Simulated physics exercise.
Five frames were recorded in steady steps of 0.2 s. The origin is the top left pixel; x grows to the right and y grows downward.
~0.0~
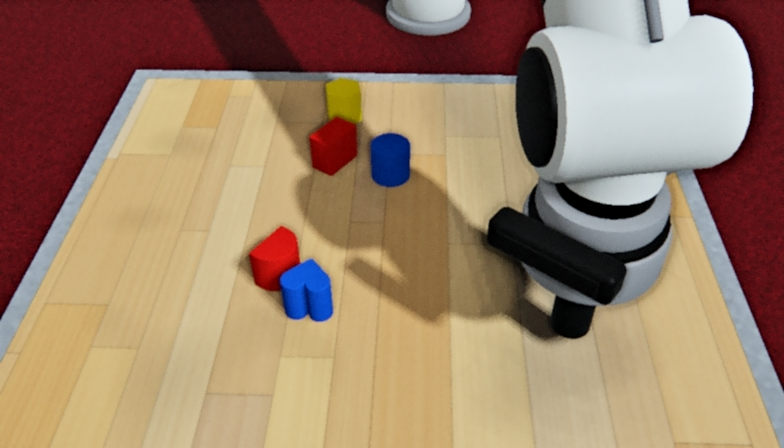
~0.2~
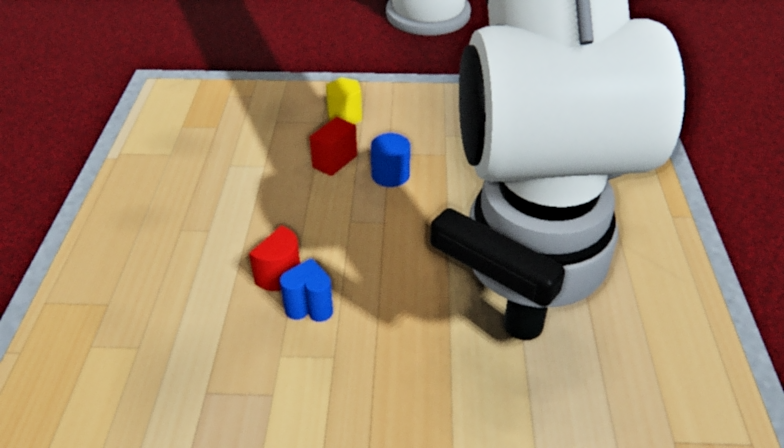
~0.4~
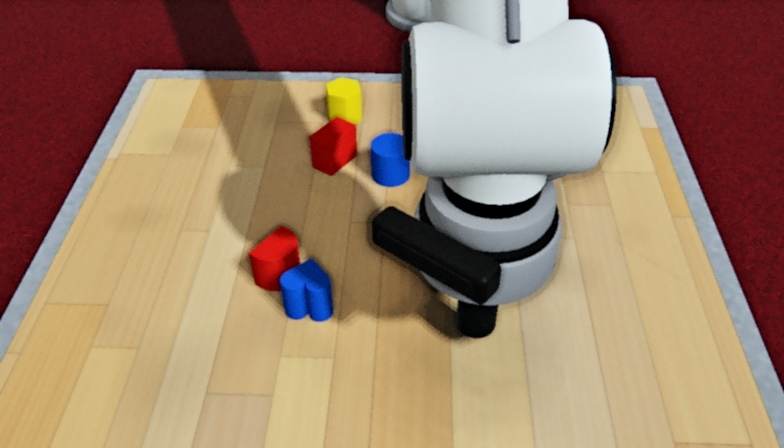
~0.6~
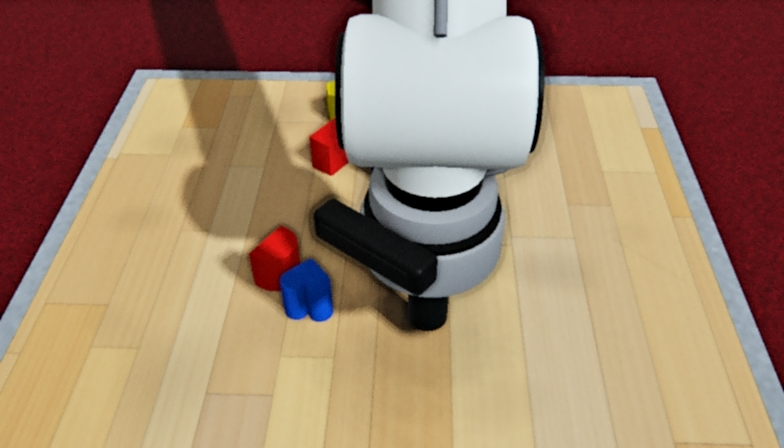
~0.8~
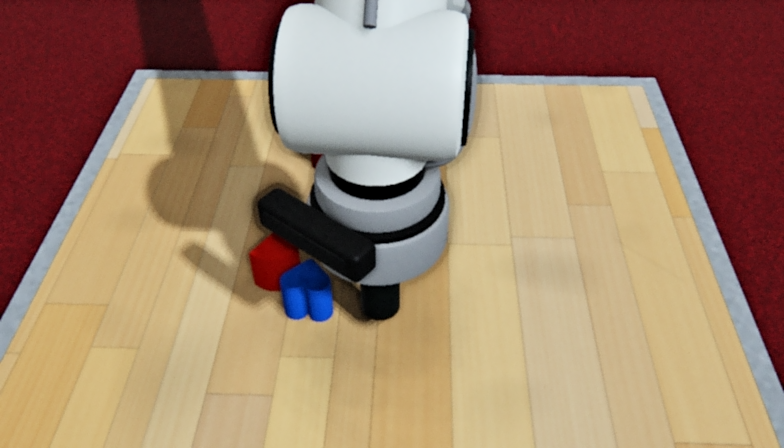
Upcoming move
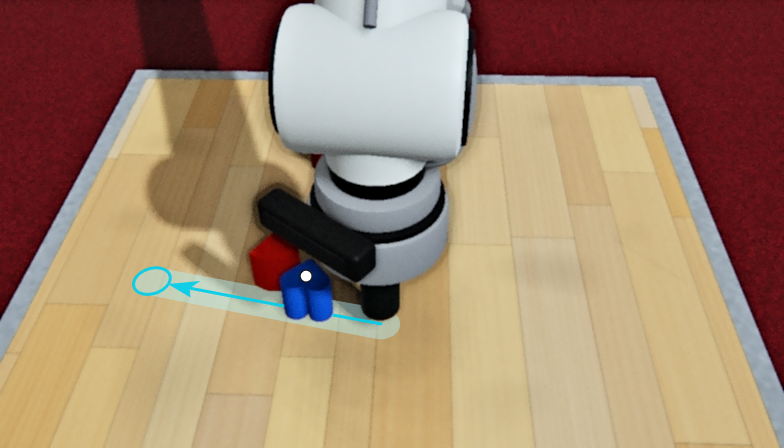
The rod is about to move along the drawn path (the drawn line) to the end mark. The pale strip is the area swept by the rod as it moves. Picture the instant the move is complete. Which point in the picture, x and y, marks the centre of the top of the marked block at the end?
I predict (106, 247).
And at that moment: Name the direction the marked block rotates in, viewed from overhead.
It spins clockwise.
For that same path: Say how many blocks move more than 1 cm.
Moved: 1.
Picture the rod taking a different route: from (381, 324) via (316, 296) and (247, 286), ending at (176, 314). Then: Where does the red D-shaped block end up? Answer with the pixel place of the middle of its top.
It sits at (243, 228).
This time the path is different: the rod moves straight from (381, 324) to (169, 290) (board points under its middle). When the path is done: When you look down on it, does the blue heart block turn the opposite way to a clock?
No, that is not how it ends up.
Drawn move, in a line from (381, 324) to (152, 281); the dot is on the blue heart block.
What follows on the original path. One third of the way, rod at (299, 292); red D-shaped block at (274, 243); blue heart block at (261, 272), turned 50° clockwise.
Two thirds of the way, rod at (221, 277); red D-shaped block at (274, 242); blue heart block at (182, 259), turned 45° clockwise.
At the end, rod at (146, 263); red D-shaped block at (274, 242); blue heart block at (106, 247), turned 40° clockwise.
